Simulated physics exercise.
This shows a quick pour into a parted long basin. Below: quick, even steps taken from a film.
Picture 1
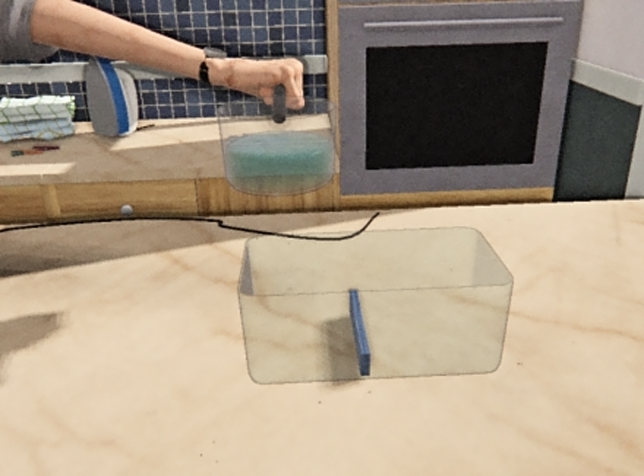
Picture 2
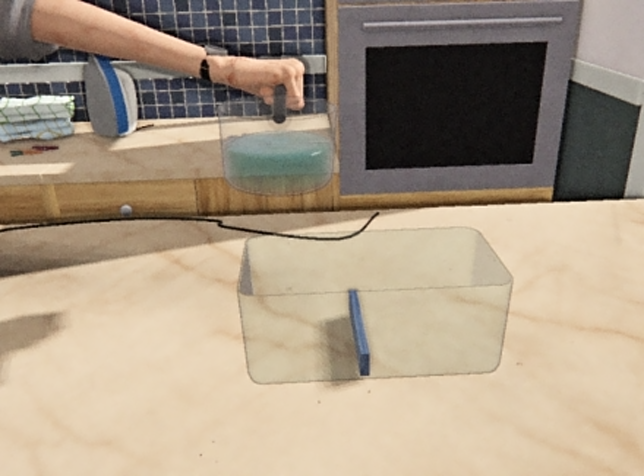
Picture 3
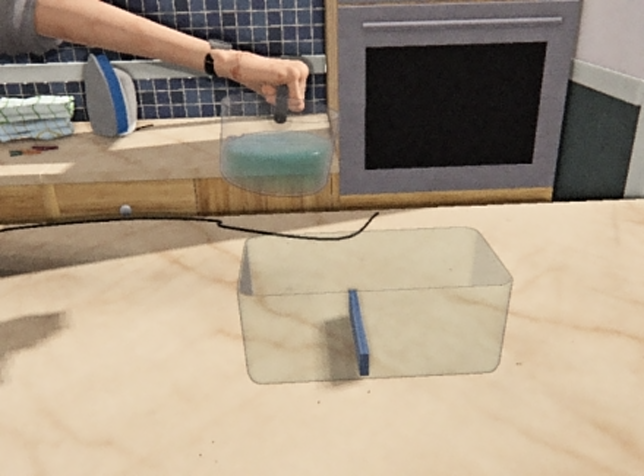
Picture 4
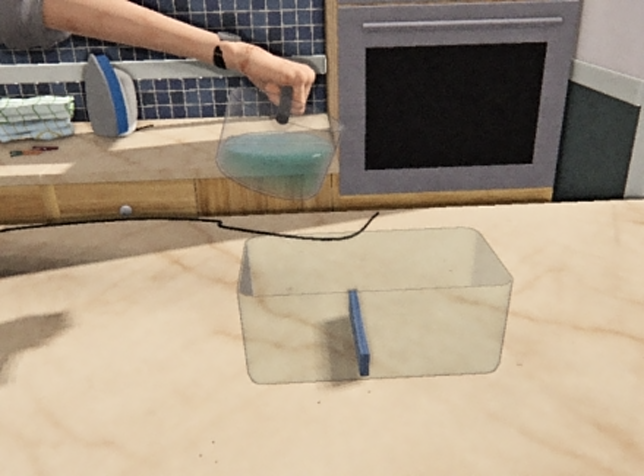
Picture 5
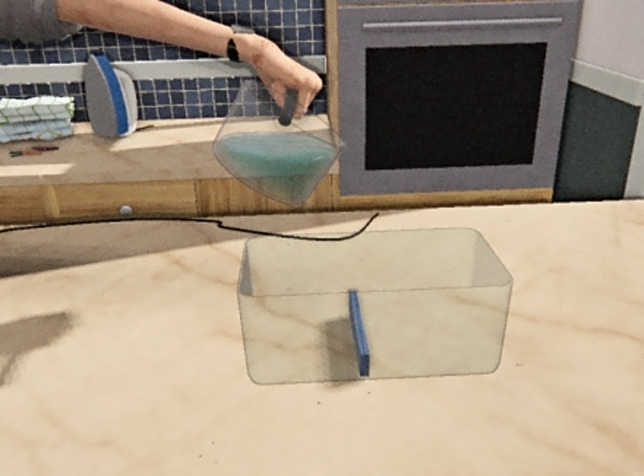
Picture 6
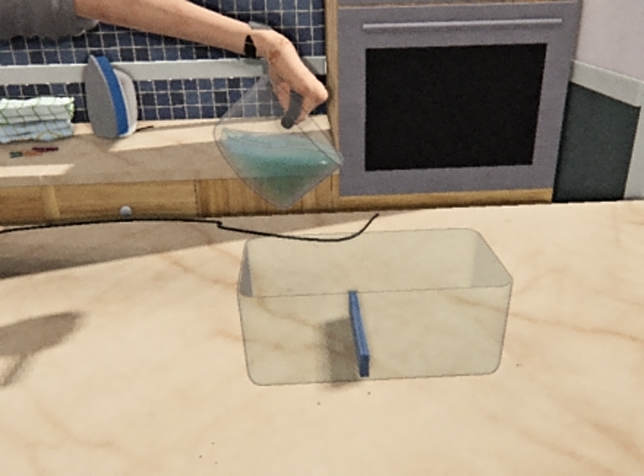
In a kitchen, a hand holds a clear container of blue-green liquid above and behind a clear rectangular basin with a blue divider, keeps it nearly upright at first, then tilts it steadily and steeply to the right.
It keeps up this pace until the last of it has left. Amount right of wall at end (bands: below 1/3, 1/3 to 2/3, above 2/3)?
1/3 to 2/3.
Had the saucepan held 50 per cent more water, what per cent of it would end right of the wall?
About 65 in a hundred.
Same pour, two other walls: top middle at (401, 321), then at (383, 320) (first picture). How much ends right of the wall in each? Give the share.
Try 1: About 15 percent; try 2: About 25 percent.
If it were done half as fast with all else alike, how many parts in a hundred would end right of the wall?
About 75 in a hundred.
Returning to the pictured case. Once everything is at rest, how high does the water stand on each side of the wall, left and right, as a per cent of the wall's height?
About 30 left, about 30 right.
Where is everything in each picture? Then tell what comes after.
In the first picture, it leans 0°; its right rim is at (335, 107); the water meets the walls at (225, 145) and (332, 141); the long basin's rim runs from (243, 265) to (495, 254); the wall's top is at (359, 320).
In the second picture, it leans 2°; its right rim is at (336, 109); the water meets the walls at (225, 144) and (331, 140).
In the third picture, it leans 9°; its right rim is at (339, 117); the water meets the walls at (224, 144) and (332, 141).
In the fourth picture, it leans 20°; its right rim is at (343, 129); the water meets the walls at (221, 144) and (333, 143).
In the fifth picture, it leans 34°; its right rim is at (344, 145); the water meets the walls at (217, 140) and (336, 147).
In the sixth picture, it leans 50°; its right rim is at (341, 163); the water meets the walls at (222, 129) and (337, 151).
A moment on, the saucepan is tipped right over and 20 per cent is still to pour, 4 is left of the wall and 30 right of it.
Next, the saucepan is tipped right over and 2 per cent is still to pour, 33 is left of the wall and 59 right of it.
Then the saucepan is tipped right over and 0 per cent is still to pour, 39 is left of the wall and 58 right of it.
Later the saucepan is tipped right over and 0 per cent is still to pour, 40 is left of the wall and 58 right of it.
In the end 40 per cent lies left of the wall, 58 right of it and 2 outside.
